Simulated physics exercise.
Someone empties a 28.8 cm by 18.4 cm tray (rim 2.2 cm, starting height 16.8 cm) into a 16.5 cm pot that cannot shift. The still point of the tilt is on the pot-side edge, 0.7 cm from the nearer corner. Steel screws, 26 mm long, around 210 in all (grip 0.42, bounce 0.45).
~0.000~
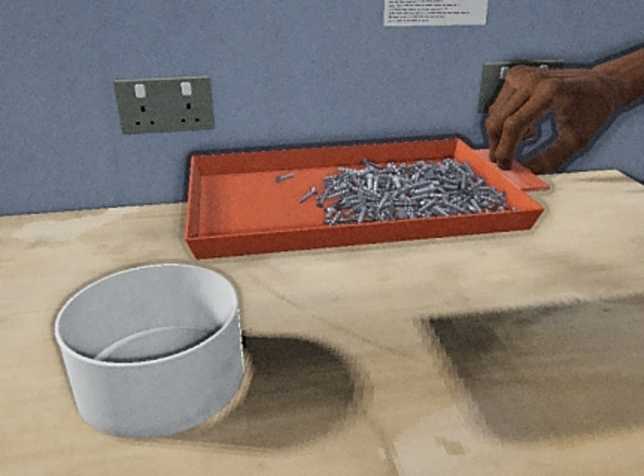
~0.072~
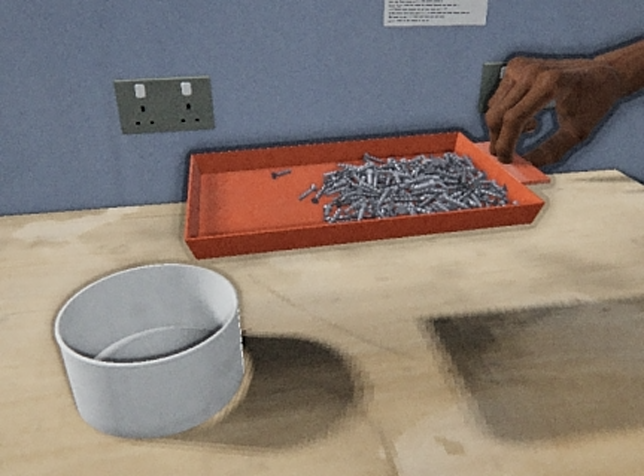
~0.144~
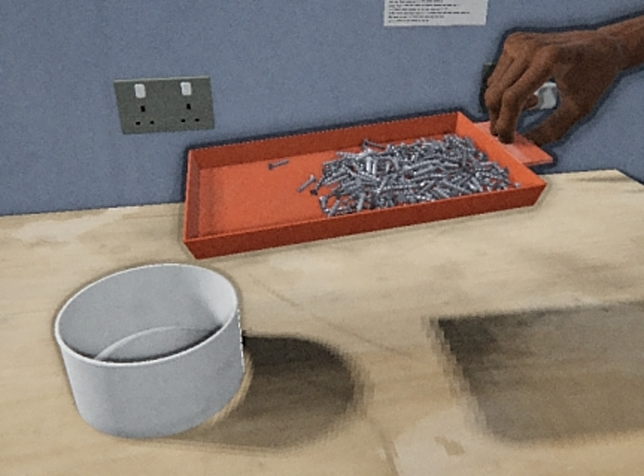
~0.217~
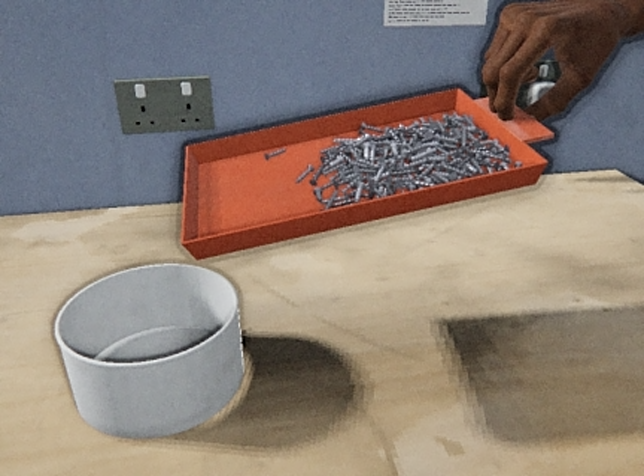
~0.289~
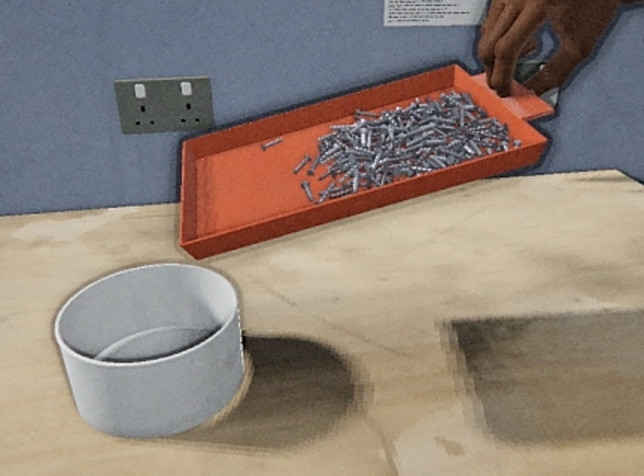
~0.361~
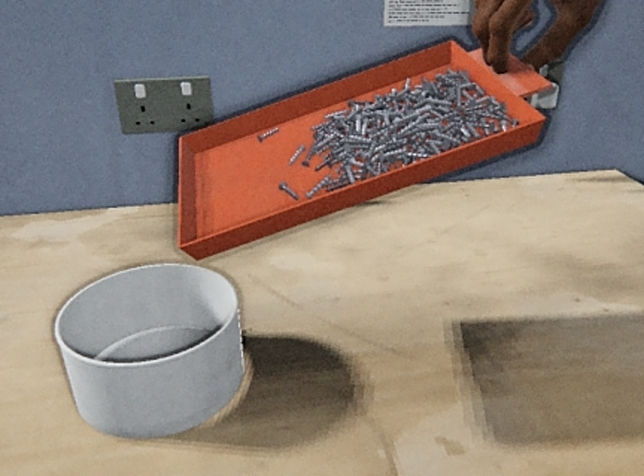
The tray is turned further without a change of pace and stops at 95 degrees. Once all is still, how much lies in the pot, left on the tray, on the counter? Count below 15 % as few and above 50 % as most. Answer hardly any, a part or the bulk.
Pot the bulk, tray hardly any, counter a part.
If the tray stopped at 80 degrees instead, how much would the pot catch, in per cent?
In that case some 60 per cent.
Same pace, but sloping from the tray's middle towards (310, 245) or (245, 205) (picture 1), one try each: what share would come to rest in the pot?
Some 0 and 65 per cent.
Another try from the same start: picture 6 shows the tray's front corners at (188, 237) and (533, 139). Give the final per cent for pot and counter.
Pot 90, counter 10.
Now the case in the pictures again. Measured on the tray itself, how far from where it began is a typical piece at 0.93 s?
Roughly 18 cm.
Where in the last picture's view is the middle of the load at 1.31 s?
Near (156, 402).
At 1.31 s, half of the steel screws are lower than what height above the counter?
Roughly 2 cm.
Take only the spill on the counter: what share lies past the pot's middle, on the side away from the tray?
Roughly 70 per cent.
After 0.93 s, tilt 55 degrees; the tray holds 90 %, the pot 0 %.
After 1.31 s, tilt 79 degrees; the tray holds 25 %, the pot 35 %.
After 1.78 s, tilt 95 degrees; the tray holds 0 %, the pot 60 %.
In the end, at 2.5 s, pot 60 %, tray 0 %, counter 40 %.
